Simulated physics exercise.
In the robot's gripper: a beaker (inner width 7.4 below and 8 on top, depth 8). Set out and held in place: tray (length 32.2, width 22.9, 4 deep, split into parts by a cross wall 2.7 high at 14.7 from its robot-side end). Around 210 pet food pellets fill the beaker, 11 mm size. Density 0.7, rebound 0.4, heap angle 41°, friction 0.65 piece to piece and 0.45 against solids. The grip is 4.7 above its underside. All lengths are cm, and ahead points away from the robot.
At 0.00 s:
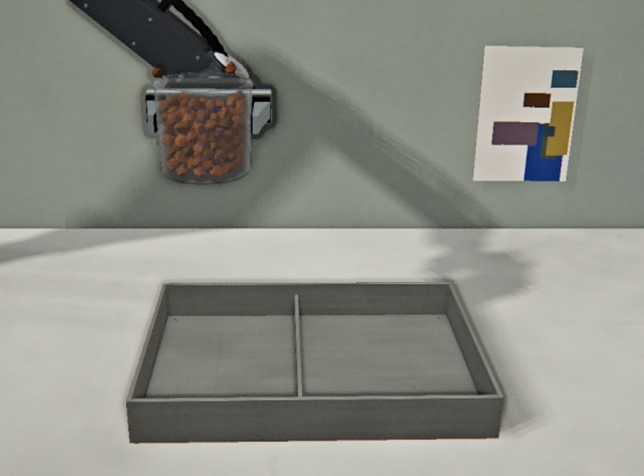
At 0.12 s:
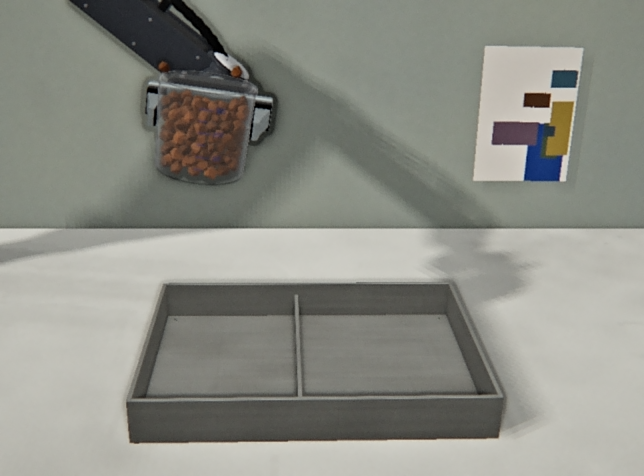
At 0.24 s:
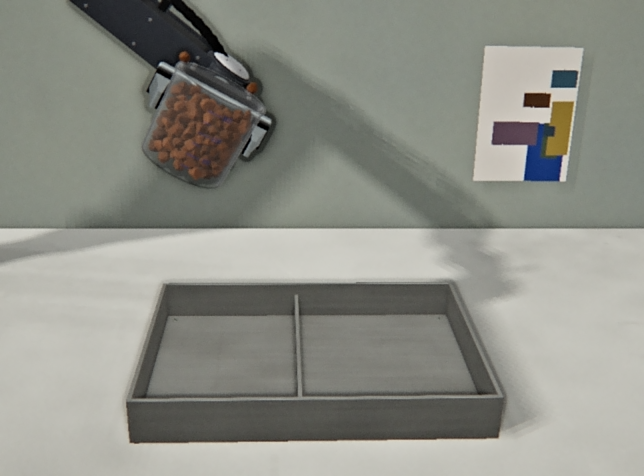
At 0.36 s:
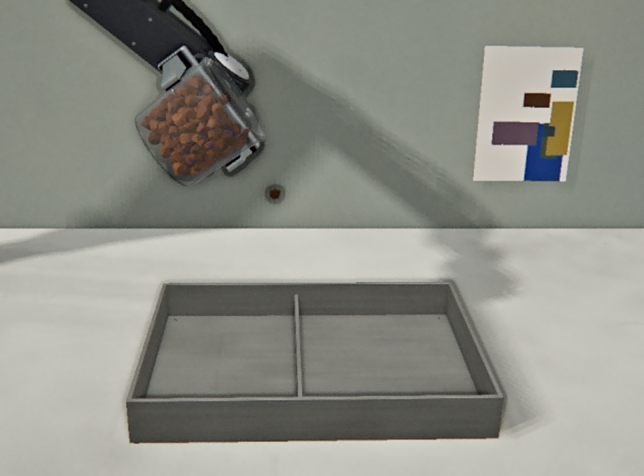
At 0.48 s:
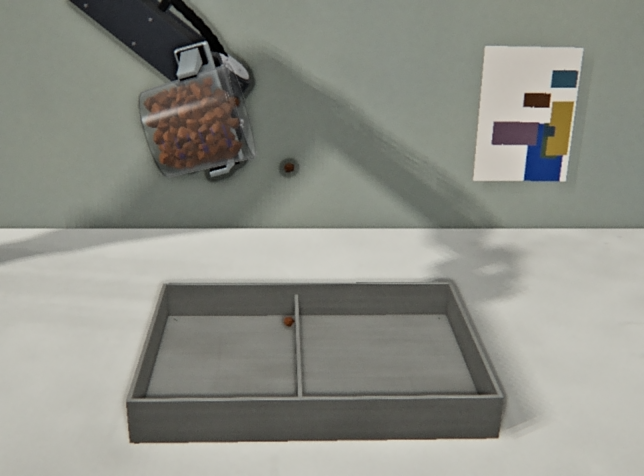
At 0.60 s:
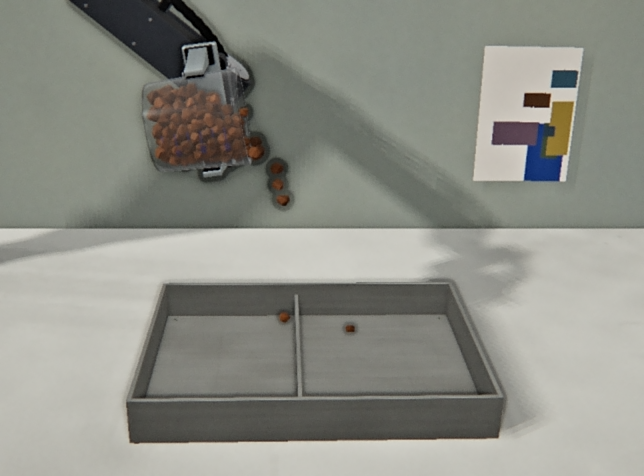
A robot arm tilted a clear beaker full of brown pellets to the right above a gray divided tray, and a few pellets dropped out, with one landing on each side of the divider.
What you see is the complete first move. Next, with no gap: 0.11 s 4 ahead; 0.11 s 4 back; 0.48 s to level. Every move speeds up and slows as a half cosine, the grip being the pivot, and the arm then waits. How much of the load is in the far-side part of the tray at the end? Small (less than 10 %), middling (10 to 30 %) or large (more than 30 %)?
A large share, more than 30 %, ends in the far-side part of the tray.
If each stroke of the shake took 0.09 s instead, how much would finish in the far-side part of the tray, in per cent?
Then about 60 per cent.
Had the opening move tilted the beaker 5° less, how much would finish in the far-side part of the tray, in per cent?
It would be near 35 per cent.
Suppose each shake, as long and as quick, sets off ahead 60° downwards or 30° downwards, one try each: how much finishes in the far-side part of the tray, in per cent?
Some 15 and 25 per cent.
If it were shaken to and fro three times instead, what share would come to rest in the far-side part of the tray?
In that case some 60 per cent.
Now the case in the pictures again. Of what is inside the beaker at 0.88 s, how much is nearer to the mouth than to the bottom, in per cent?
About 55 per cent.
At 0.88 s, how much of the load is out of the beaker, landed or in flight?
About 50 per cent by then.
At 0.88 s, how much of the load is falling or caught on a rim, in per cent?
Roughly 44 per cent.
After 0.88 s, tilted 79° forward, highest piece 26 above the table; 103 in the beaker, 14 in the far-side part, 1 in the robot-side part, 91 in flight or on a rim.
After 1.16 s, tilted 16° forward, highest piece 29 above the table; 97 in the beaker, 86 in the far-side part, 24 in the robot-side part, 1 on the table or floor, 1 in flight or on a rim.
After 1.50 s, level, highest piece 28 above the table; 97 in the beaker, 87 in the far-side part, 24 in the robot-side part, 1 on the table or floor.
After 2.55 s, level, highest piece 28 above the table; 97 in the beaker, 87 in the far-side part, 24 in the robot-side part, 1 on the table or floor.
At rest, 97 in the beaker, 87 in the far-side part, 24 in the robot-side part, 1 on the table or floor. That is 42 % in the far-side part of the tray.
